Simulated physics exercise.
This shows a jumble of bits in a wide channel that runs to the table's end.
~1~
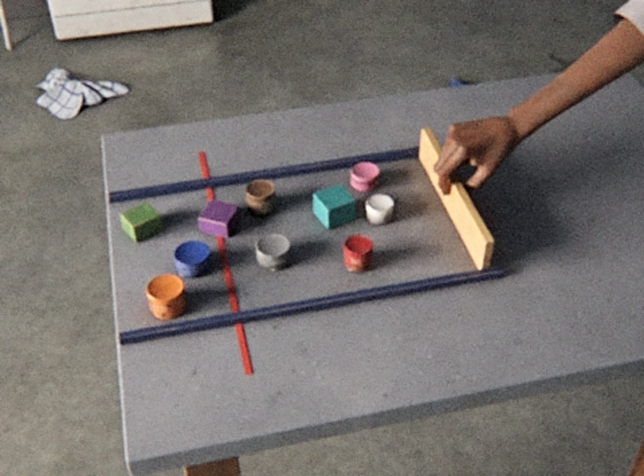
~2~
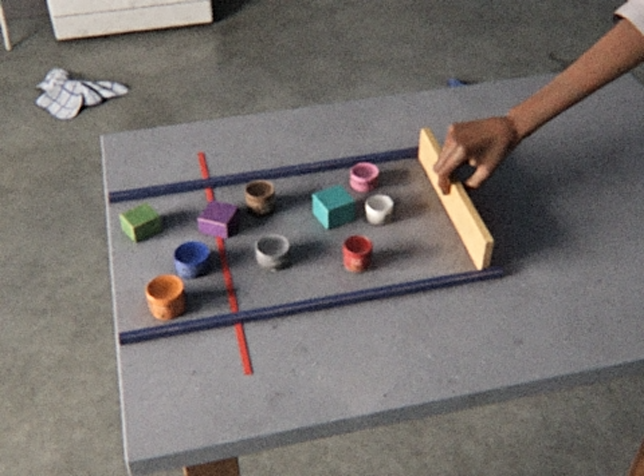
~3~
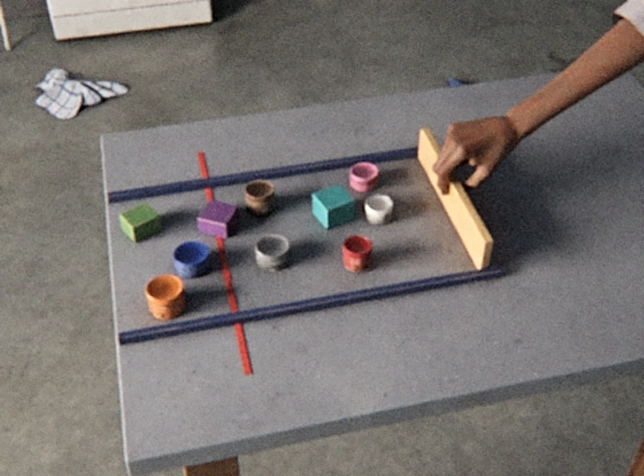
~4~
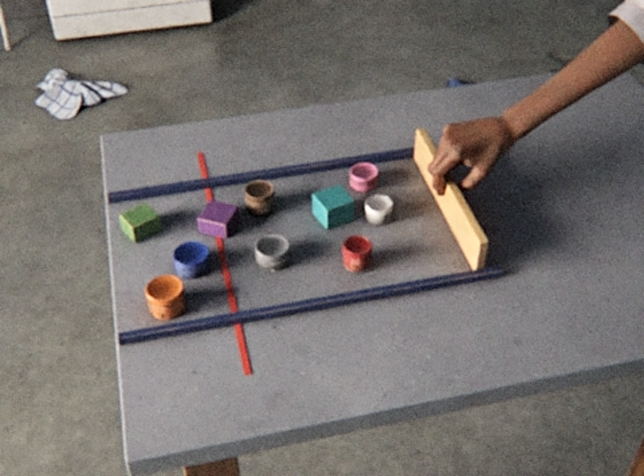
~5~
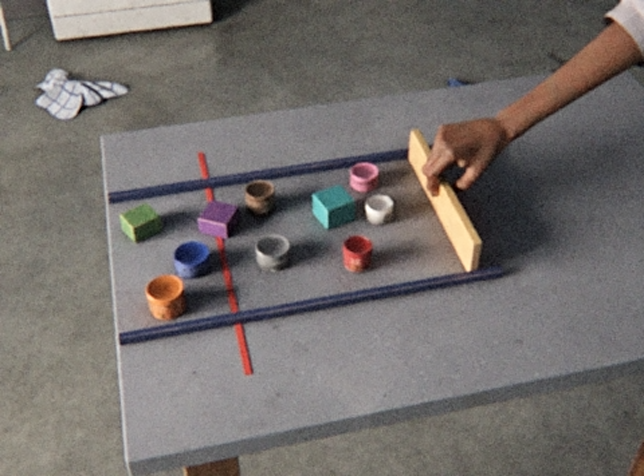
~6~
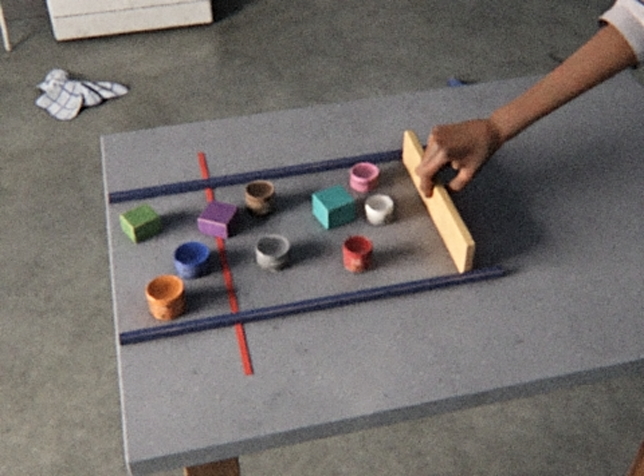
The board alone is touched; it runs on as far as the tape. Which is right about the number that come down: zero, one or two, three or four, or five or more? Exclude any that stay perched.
The right one is zero.
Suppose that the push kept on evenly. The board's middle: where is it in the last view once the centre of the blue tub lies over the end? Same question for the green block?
Roughly (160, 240); roughly (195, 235).
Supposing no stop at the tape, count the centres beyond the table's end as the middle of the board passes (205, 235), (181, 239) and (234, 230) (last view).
Taking the three positions in turn, the counts come to 0, 1 and 0.
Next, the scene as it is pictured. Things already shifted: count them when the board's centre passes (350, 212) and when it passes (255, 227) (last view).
At the first place 4, at the second 7.
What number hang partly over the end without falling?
You'd get 0.
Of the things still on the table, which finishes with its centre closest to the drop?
That's the green block.
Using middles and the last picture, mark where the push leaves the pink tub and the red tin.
They end up close to (197, 198) and (215, 281).
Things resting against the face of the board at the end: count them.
My count gives 5.
Early on, none off yet; green block at rest near (141, 223); orange tub at rest near (167, 298); blue tub at rest near (193, 260).
Finally, the number that fall off is zero.
